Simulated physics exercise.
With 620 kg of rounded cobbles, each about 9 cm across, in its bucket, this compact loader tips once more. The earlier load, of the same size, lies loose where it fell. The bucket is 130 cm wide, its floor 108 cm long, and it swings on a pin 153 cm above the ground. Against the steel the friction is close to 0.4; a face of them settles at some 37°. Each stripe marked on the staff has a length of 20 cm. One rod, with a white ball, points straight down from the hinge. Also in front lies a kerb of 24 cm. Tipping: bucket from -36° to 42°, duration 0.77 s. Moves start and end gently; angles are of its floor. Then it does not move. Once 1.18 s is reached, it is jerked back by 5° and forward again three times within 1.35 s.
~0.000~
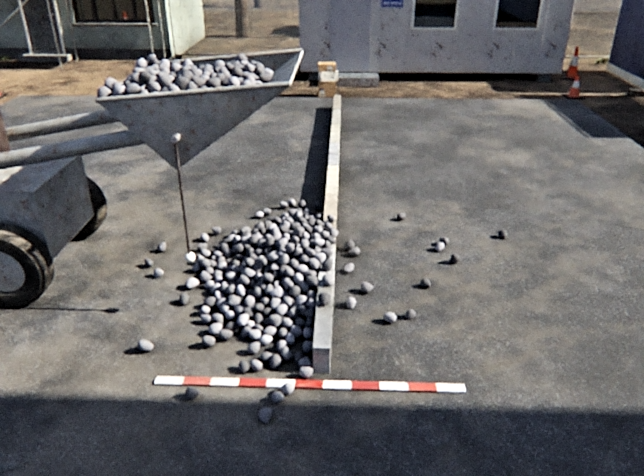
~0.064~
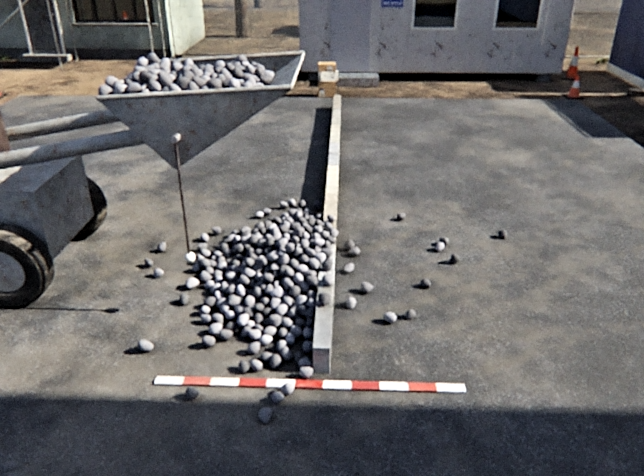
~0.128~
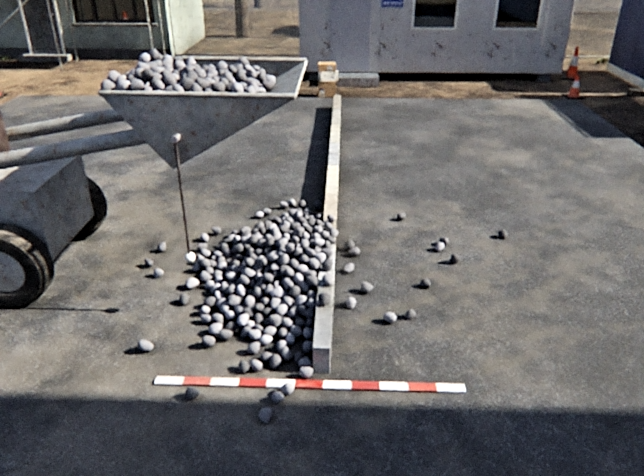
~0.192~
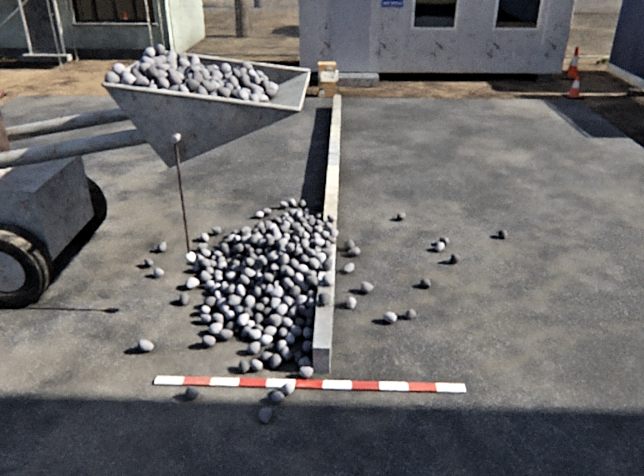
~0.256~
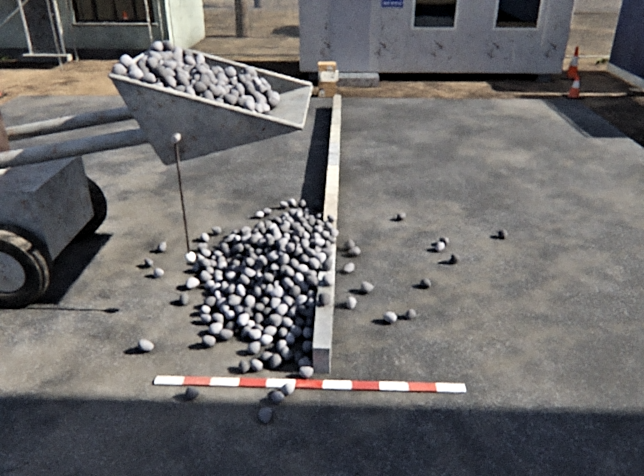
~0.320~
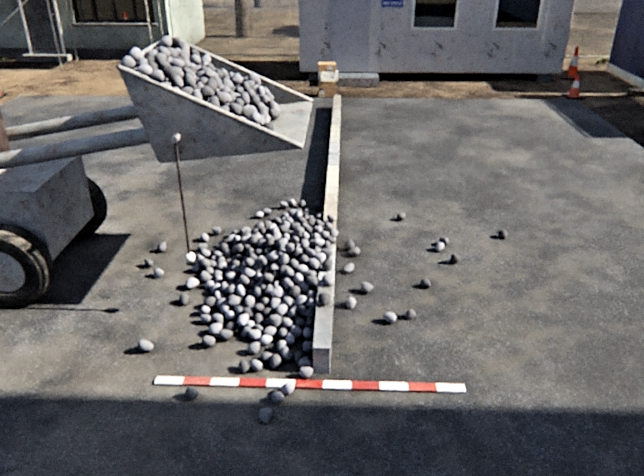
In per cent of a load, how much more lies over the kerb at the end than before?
Some 64 per cent more.
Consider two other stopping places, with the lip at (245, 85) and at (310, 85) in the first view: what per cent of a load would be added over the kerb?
Around 30 percent, then around 80 percent.
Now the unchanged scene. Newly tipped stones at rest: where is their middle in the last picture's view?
Near (362, 265).
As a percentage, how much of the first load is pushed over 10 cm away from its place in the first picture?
5 %.
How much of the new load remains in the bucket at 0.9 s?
Close to 75 in a hundred.
After 0.6 s the floor is at 30°; in per cent of one load, 100 in the bucket, 98 on this side of the kerb, 2 over the kerb; the foremost stones are at (435, 260).
After 0.9 s the floor is at 42°; in per cent of one load, 77 in the bucket, 120 on this side of the kerb, 2 over the kerb; the foremost stones are at (435, 260).
After 3.0 s the floor is at 42°; in per cent of one load, 0 in the bucket, 134 on this side of the kerb, 66 over the kerb; the foremost stones are at (600, 276).
After 5.8 s the floor is at 42°; in per cent of one load, 0 in the bucket, 134 on this side of the kerb, 66 over the kerb; the foremost stones are at (600, 276). Net gain over the kerb, 64.
